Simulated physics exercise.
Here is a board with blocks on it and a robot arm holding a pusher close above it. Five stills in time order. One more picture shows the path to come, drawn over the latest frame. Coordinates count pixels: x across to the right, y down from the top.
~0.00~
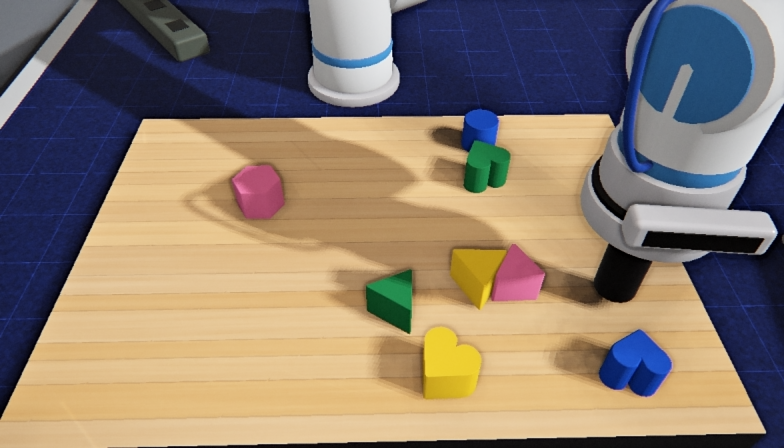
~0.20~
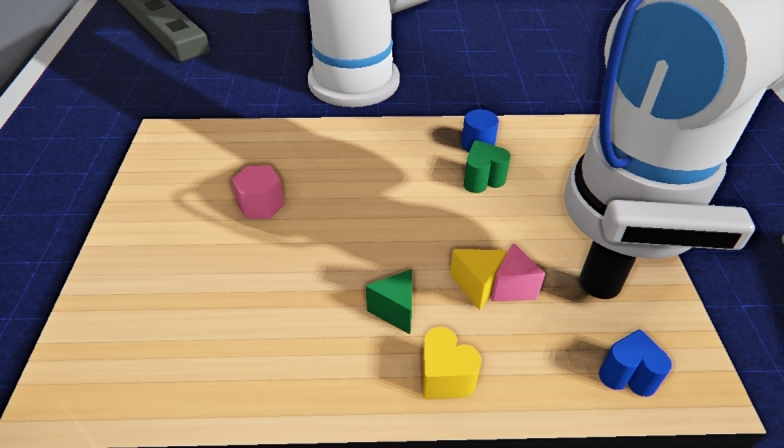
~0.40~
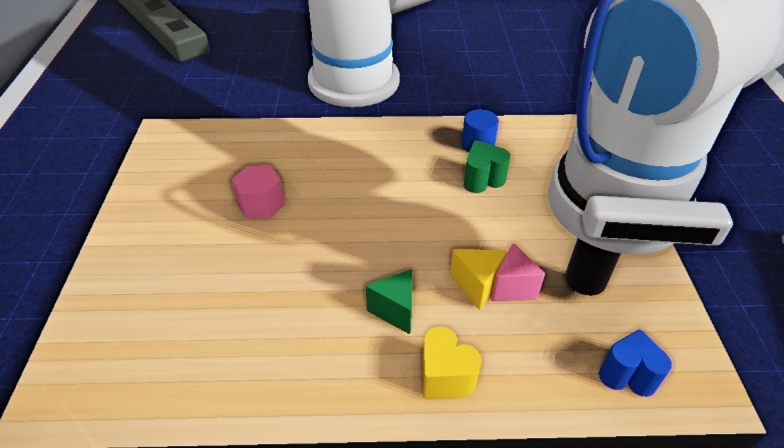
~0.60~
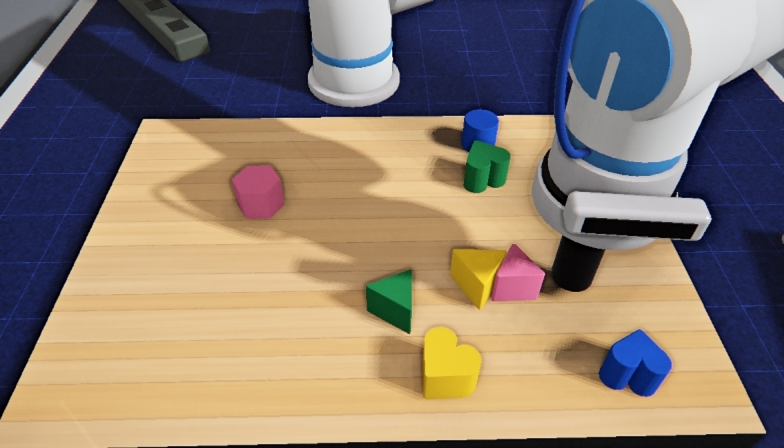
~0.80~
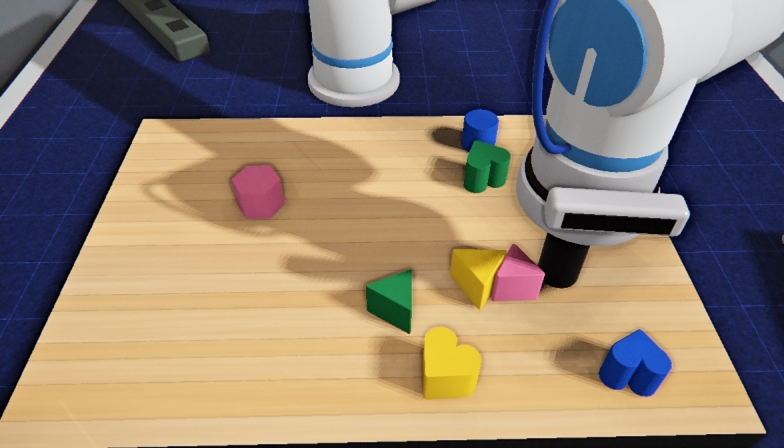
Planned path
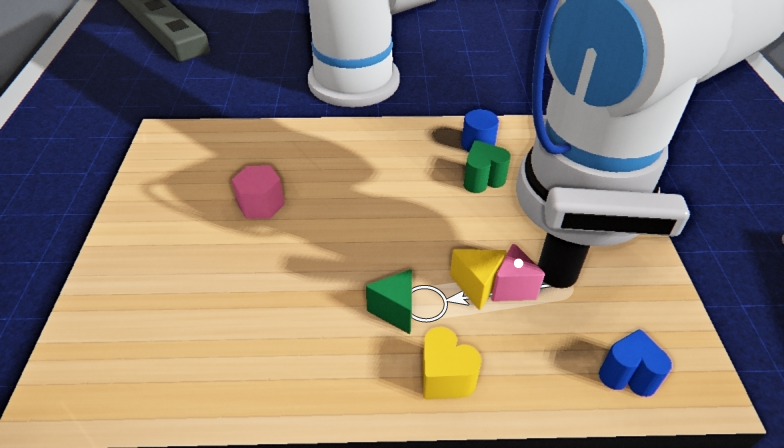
On a wooden board, a white robot arm slides its black pusher slowly left beside a pink block, the blocks staying still.
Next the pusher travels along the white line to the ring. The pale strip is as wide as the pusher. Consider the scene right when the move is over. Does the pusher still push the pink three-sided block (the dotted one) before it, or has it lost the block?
I predict the pusher still has it in front.
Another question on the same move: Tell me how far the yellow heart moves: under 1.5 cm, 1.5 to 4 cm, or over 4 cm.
Covers under 1.5 cm.
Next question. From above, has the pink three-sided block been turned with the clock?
Yes, that is what happens.
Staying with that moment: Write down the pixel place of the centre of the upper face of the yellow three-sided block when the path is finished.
Most likely (413, 244).
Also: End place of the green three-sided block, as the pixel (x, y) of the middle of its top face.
At the end it should sit near (368, 289).
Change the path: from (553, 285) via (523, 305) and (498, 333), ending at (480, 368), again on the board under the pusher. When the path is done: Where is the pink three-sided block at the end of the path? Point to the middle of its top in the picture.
It is at (471, 288).
The line goes from (553, 285) to (425, 303); the dot is on the pink three-sided block.
On the path given first. One third of the way, pusher (514, 280); yellow three-sided block (448, 256), turned 15° clockwise; pink three-sided block (481, 266), turned 20° clockwise.
Two thirds of the way, pusher (470, 286); yellow three-sided block (422, 248), turned 30° clockwise; pink three-sided block (435, 270), turned 35° clockwise.
At the end, pusher (426, 292); green three-sided block (368, 289), turned 40° anticlockwise; yellow heart unmoved; yellow three-sided block (413, 244), turned 50° clockwise; pink three-sided block (391, 271), turned 55° clockwise.
